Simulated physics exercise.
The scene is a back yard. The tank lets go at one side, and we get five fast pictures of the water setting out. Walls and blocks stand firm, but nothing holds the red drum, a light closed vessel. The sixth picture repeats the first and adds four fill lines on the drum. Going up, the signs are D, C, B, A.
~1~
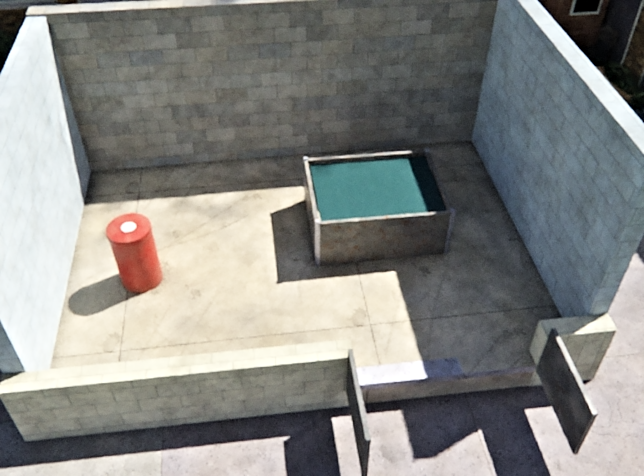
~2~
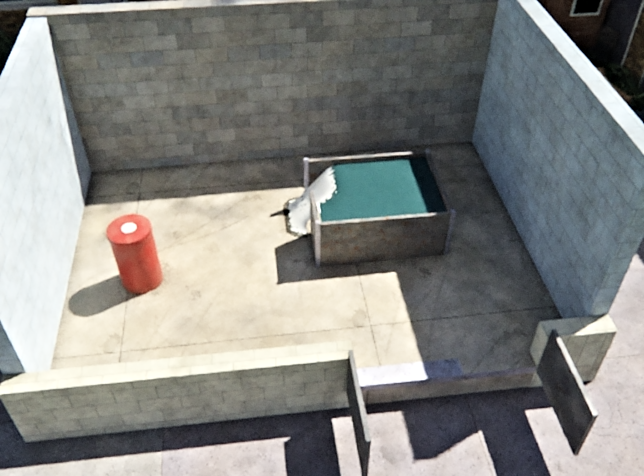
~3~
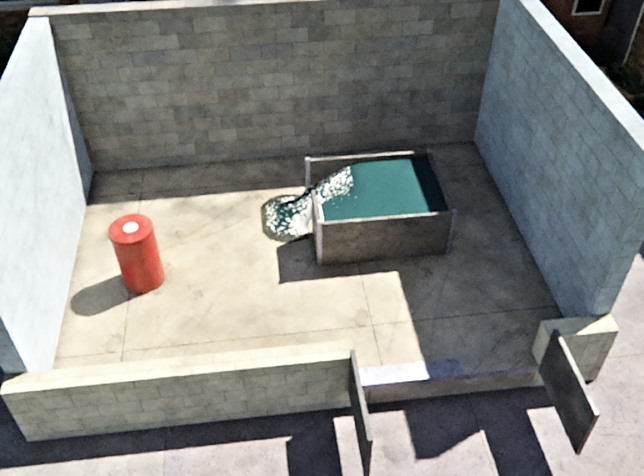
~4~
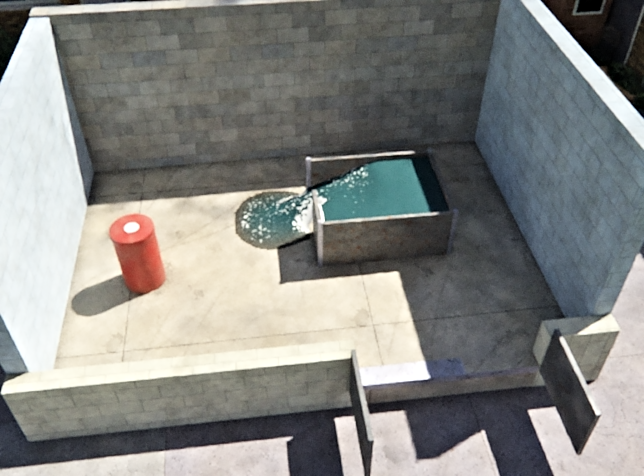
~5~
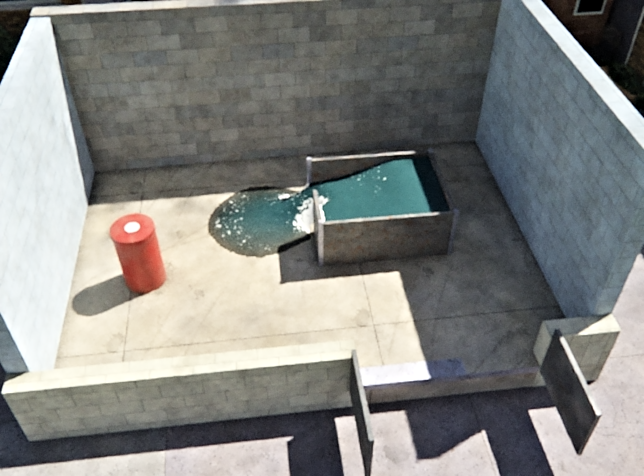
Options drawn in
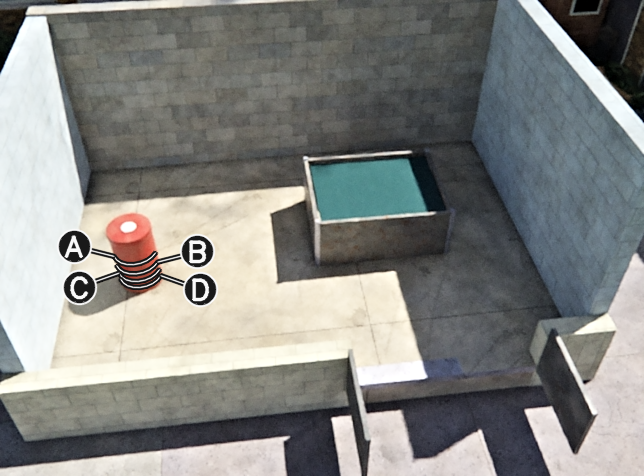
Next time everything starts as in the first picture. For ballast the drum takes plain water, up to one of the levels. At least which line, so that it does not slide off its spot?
Go for C.
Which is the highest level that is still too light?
The answer is D.
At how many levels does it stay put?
Three of them.
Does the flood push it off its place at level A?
No.
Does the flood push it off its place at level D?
Yes.
On the marked copy, A at (133, 264); B at (136, 273); C at (138, 281); D at (139, 287); from the bottom up D, C, B, A.
Choosing A, it does not move.
Choosing B, it does not move.
Choosing C, it does not move.
Choosing D, it is pushed about its own width away.
